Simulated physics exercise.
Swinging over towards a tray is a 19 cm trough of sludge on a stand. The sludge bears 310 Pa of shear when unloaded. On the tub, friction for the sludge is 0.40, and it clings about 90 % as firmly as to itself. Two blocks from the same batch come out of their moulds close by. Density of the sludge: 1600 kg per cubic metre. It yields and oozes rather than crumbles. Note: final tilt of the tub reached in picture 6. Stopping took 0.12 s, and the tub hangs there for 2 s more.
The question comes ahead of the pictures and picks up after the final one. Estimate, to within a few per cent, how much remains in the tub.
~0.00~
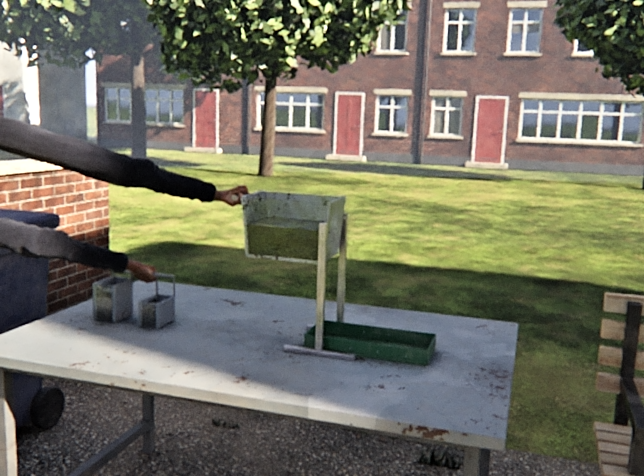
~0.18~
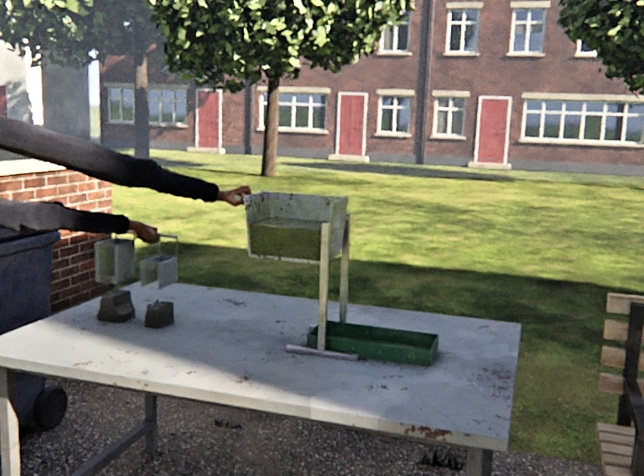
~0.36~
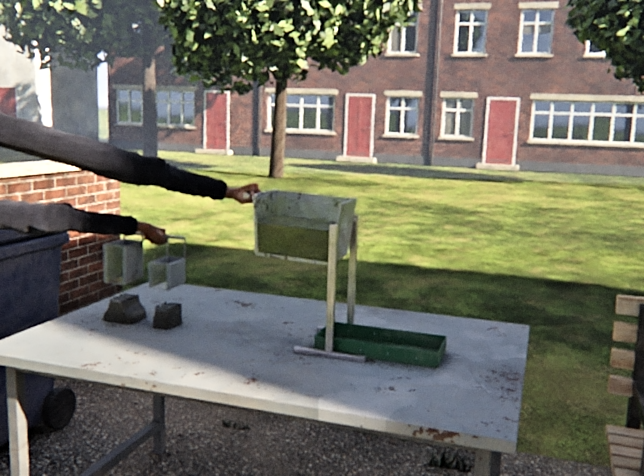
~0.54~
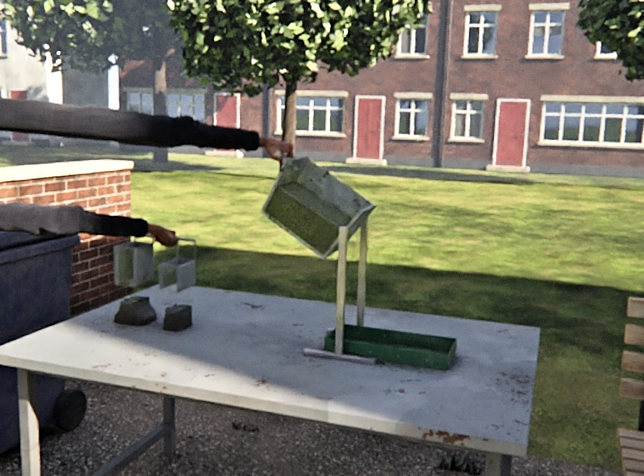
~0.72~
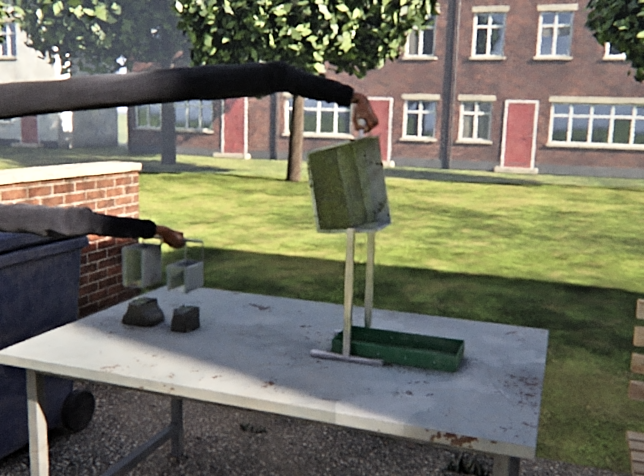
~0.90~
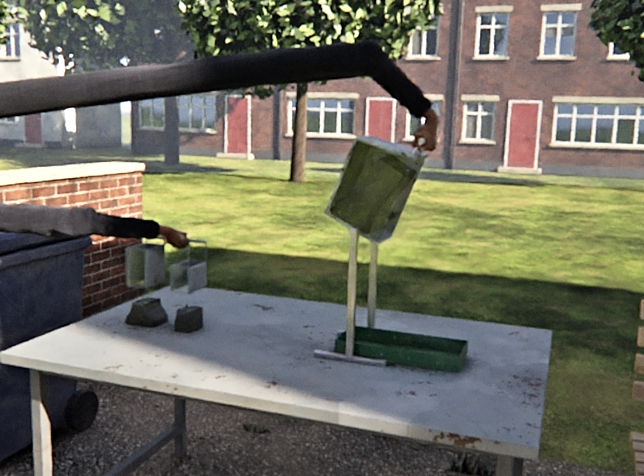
Roughly 0 per cent remains in the tub.
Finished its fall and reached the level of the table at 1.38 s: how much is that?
Near 95 per cent has got down by that time.
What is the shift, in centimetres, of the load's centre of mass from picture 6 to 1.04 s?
The shift is near 17 cm.
After 1.04 s, the tub is at 111 degrees and holds 30 %.
After 1.21 s, the tub is at 111 degrees and holds 0 %.
After 1.38 s, the tub is at 111 degrees and holds 0 %.
After 1.55 s, the tub is at 111 degrees and holds 0 %.
After 2.90 s, the tub is at 111 degrees and holds 0 %.
